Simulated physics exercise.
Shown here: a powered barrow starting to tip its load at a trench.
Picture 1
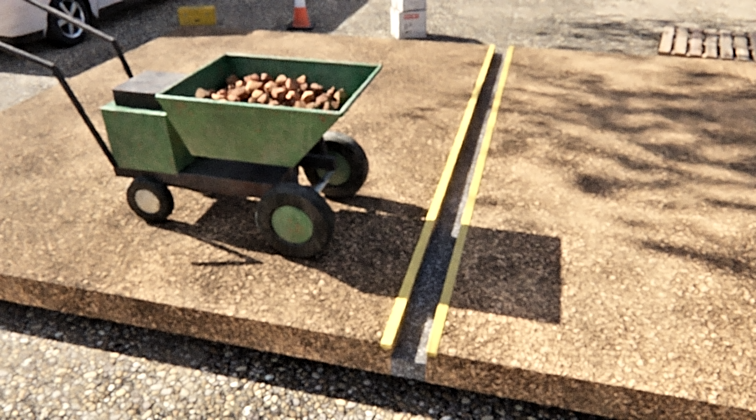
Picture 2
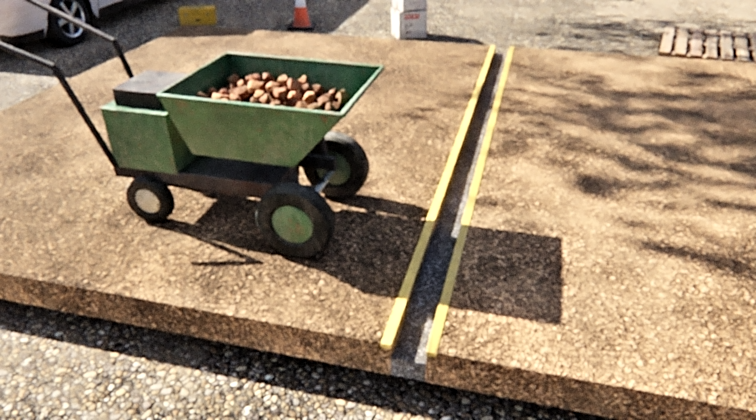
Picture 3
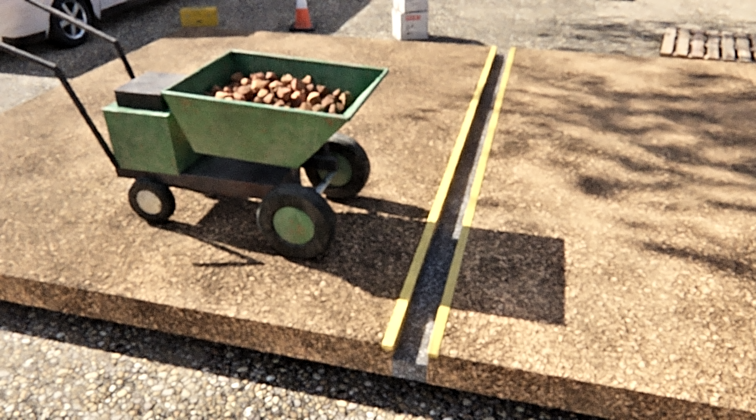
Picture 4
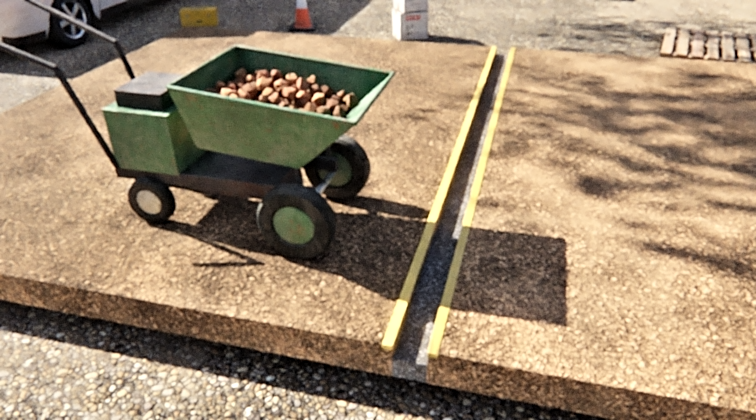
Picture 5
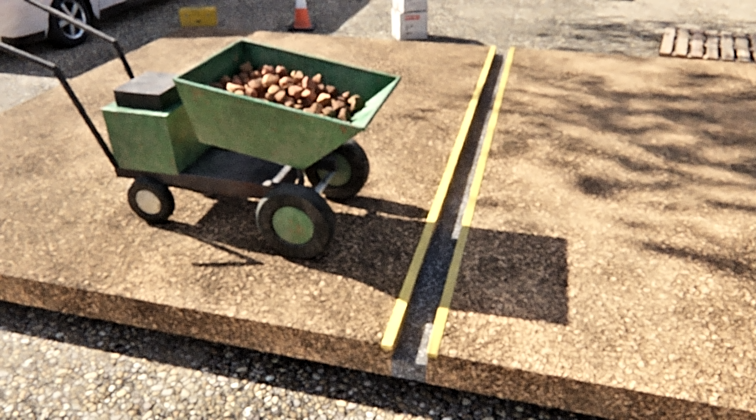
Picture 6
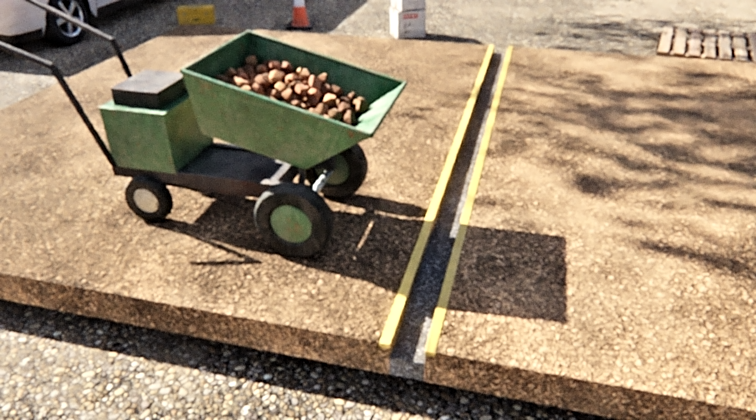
A green powered barrow loaded with brown clods stood still on a speckled slab beside a narrow, yellow-edged trench, while its skip slowly rose at the back and tilted slightly toward the right.
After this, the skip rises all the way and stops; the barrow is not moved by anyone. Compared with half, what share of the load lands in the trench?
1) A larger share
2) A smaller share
2.
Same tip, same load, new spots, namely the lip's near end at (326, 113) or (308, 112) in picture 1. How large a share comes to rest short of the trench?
Around 0 and 20 per cent respectively.
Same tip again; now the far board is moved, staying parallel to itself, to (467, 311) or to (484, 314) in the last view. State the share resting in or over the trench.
Roughly 50 per cent, and 70 per cent.
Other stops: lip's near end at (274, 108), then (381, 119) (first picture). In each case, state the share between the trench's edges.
In order: 30 % and 0 %.
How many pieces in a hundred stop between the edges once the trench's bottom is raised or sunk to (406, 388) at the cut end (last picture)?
Something like 50 %.
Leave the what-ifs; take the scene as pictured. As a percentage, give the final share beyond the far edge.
Result: Close to 55 %.
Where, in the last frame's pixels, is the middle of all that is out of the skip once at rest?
The centre ends up roughly at (477, 239).
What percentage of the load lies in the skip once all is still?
15 per cent, roughly.
Soon, skip tipped well over; all in the skip.
A while on, skip tipped steeply; most in the skip; a small part in or heaped over the trench; a small part beyond it; a stray few falling.
Towards the end, skip tipped right over; about a quarter in the skip; about a quarter in or heaped over the trench; about half beyond it.
Finally, skip tipped right over; a small part in the skip; about a quarter in or heaped over the trench; about half beyond it.
